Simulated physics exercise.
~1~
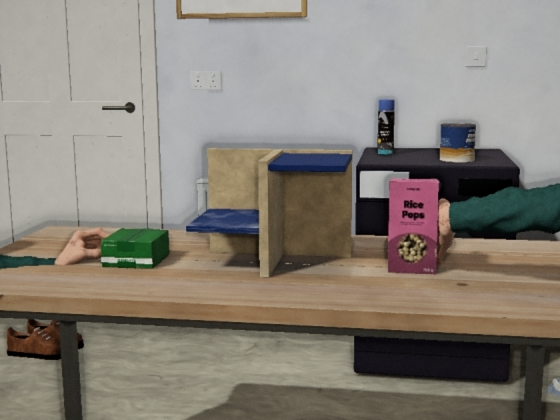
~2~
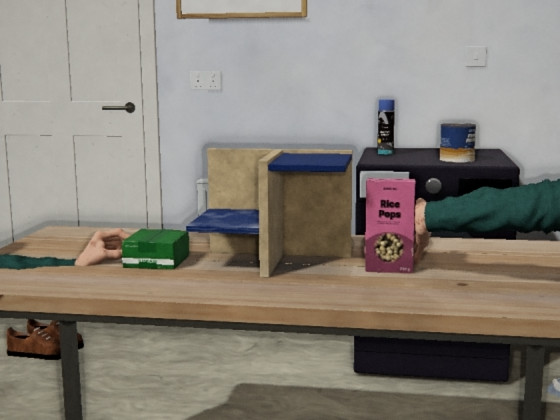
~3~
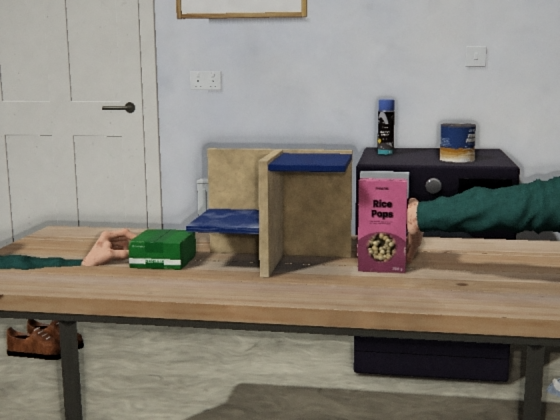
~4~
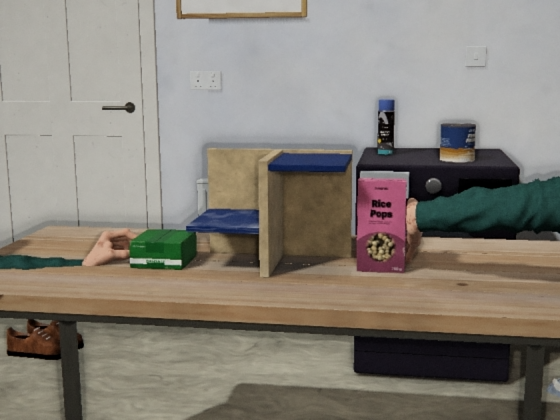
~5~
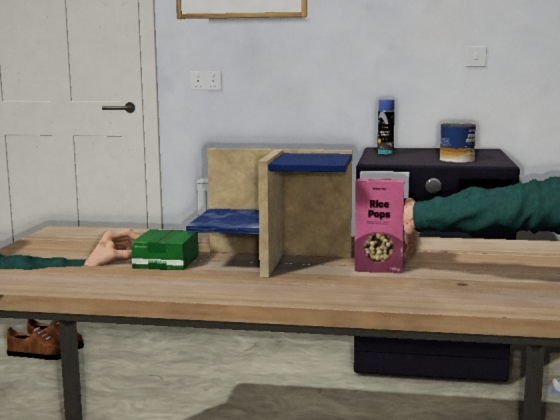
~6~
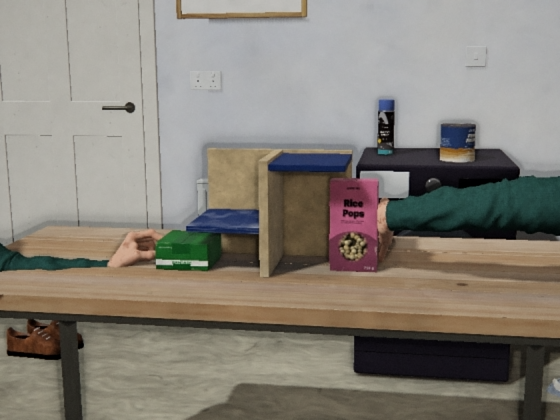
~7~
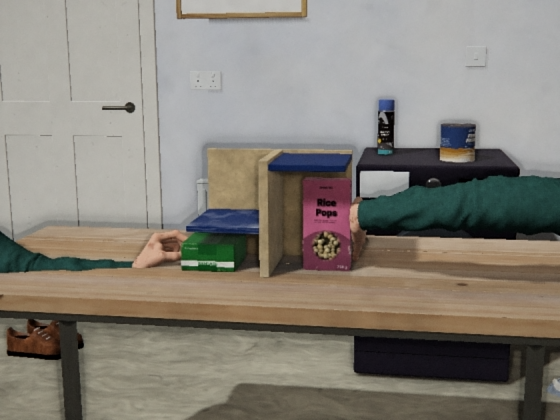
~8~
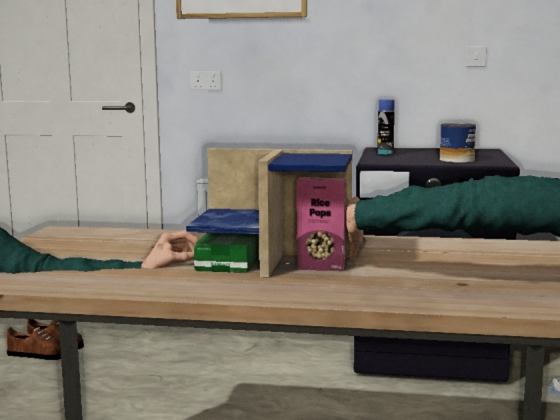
In a pale-walled room with a white door, a wooden table holds a small shelf unit with a low blue shelf on the left and a higher one on the right. A green-sleeved arm reaches in from each side, one hand at a green box, the other at an upright pink Rice Pops packet. The hands slide both things inward, then nearly pause. They push on, bringing the box to the low opening and the packet partway under the high shelf. Finally, the box sits beneath the low shelf and the packet stands beneath the high one, both fitting.
